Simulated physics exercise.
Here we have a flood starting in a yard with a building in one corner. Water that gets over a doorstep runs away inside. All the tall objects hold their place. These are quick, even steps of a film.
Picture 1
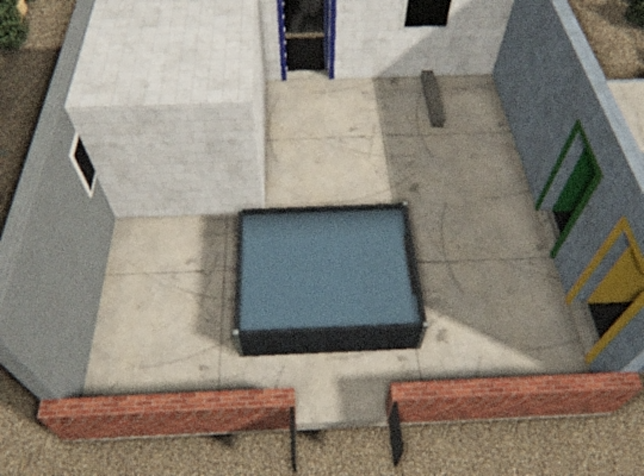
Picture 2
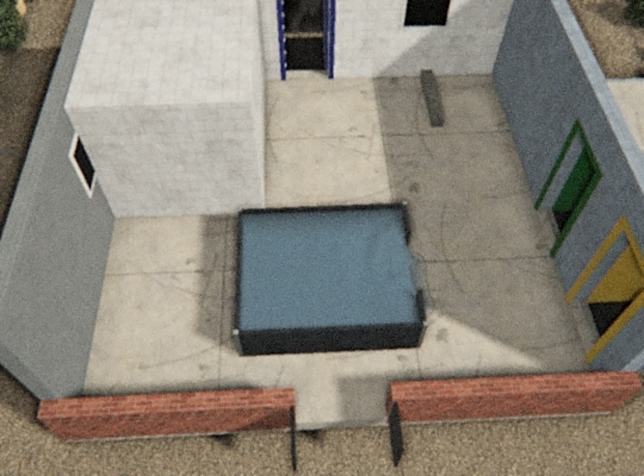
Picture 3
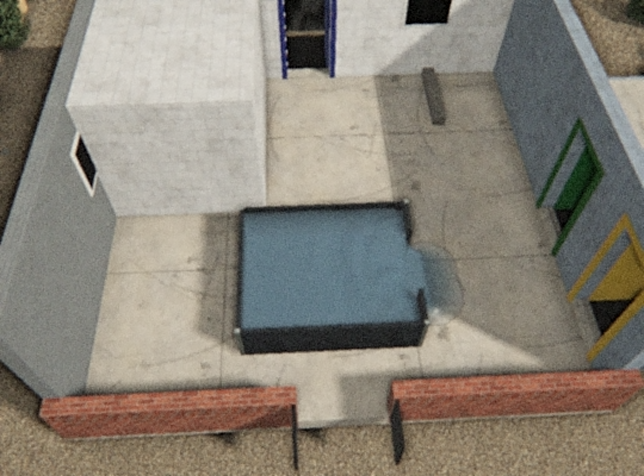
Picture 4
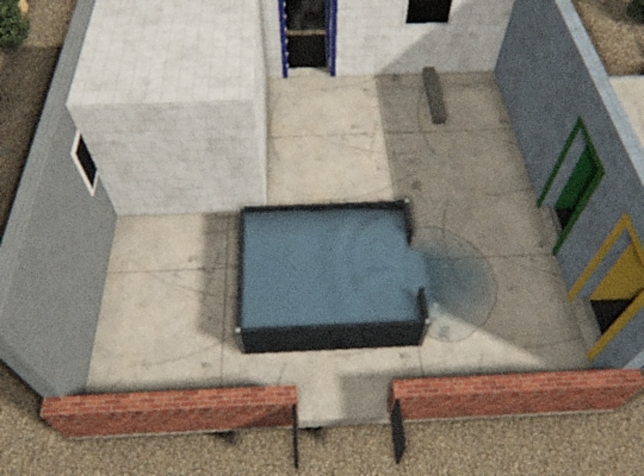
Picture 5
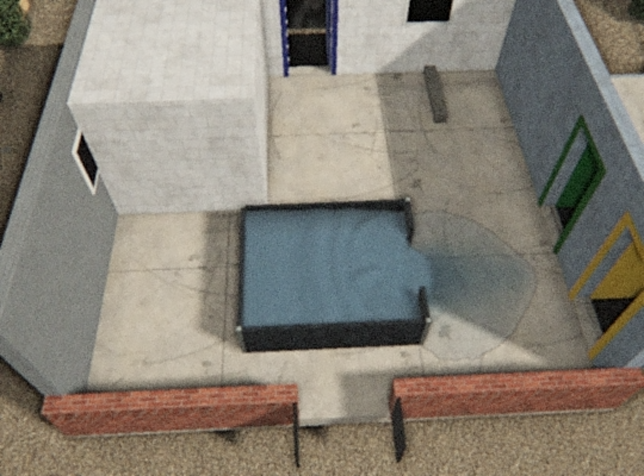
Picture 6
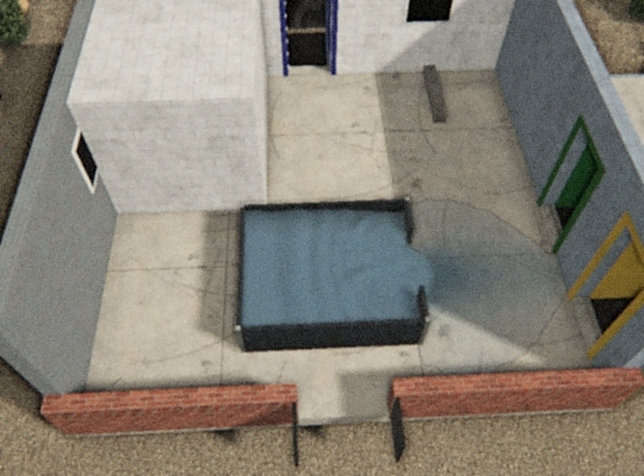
Blue water pouring from a gap in the right side of a dark-walled tank and fanning rightward across a concrete yard.
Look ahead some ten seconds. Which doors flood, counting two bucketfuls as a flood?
The blue door admits no more than that; the yellow door lets in a lot; the green door lets in a lot.
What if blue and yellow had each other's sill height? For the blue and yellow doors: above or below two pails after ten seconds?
My reading: The blue one is under; the yellow one takes more.
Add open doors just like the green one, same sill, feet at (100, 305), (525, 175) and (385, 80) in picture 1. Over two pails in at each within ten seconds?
In turn: Lets less in, goes over, lets less in.
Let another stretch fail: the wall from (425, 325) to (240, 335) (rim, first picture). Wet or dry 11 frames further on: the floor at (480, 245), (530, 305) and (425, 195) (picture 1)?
In that order: Not flooded, awash, no water.
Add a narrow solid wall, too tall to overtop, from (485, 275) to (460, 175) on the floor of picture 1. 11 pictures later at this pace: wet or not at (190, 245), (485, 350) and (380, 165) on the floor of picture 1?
In turn: Not flooded, covered, under water.
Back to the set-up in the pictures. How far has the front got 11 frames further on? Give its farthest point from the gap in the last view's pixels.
I would point to (502, 114).
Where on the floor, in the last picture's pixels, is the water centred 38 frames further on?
Close to (401, 260).
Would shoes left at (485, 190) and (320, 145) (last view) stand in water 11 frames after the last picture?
As listed: Under water, free of water.
A moment on, water covers 25 % of the floor; the blue door not reached, the yellow door under two buckets in, the green door over two buckets in.
Next, water covers 25 % of the floor; the blue door not reached, the yellow door far over two buckets in, the green door far over two buckets in.
Then, water covers 35 % of the floor; the blue door not reached, the yellow door far over two buckets in, the green door far over two buckets in.
Later, water covers 55 % of the floor; the blue door not reached, the yellow door far over two buckets in, the green door far over two buckets in.
In the end, water covers 85 % of the floor; the blue door wet at the sill, nothing in, the yellow door far over two buckets in, the green door far over two buckets in.
